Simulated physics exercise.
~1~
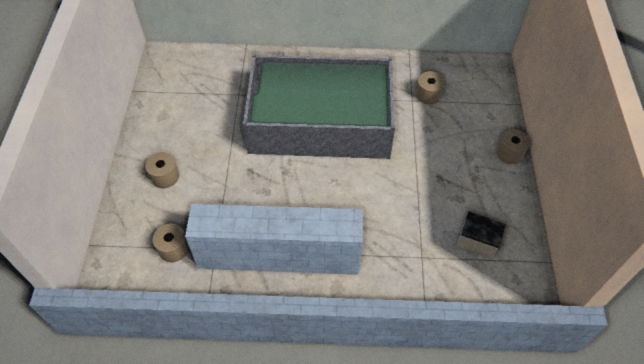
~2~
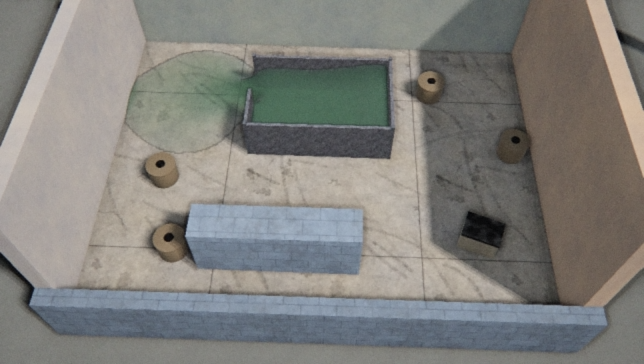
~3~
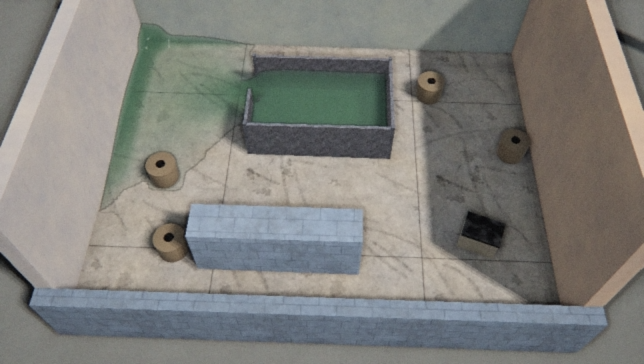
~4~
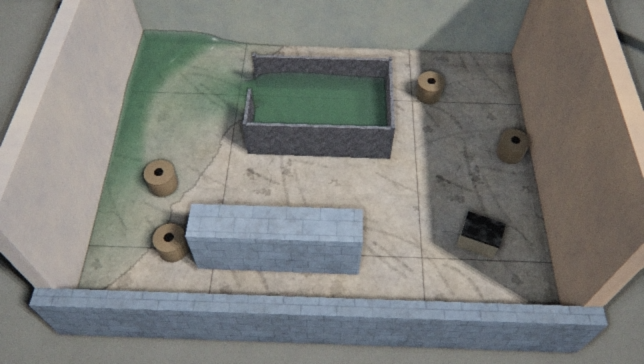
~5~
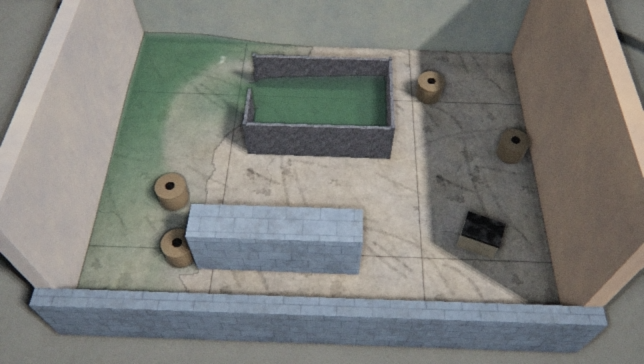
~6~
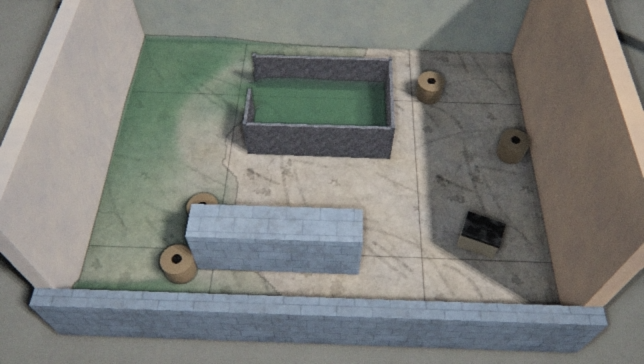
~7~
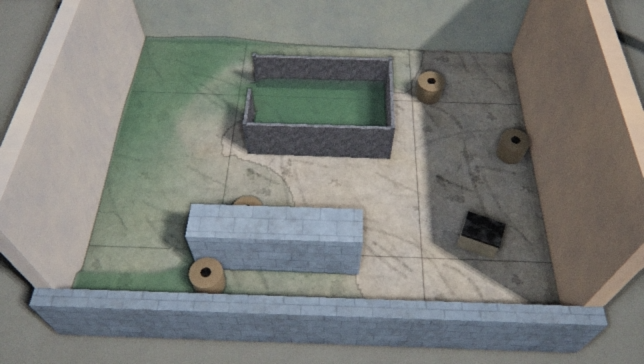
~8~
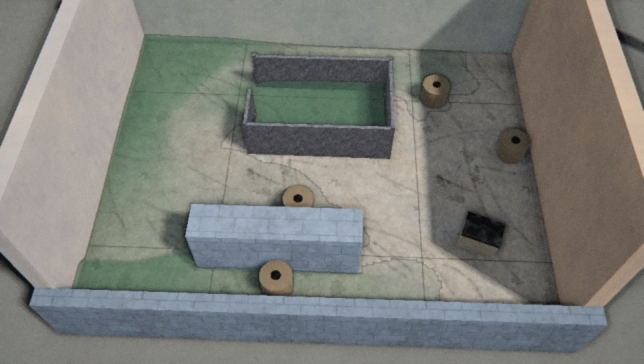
Green water burst from the left side of a walled tank and spread across the left part of the hall floor, then carried two brown tubs rightward, one along each side of a pale block wall, leaving them beside it at the end.
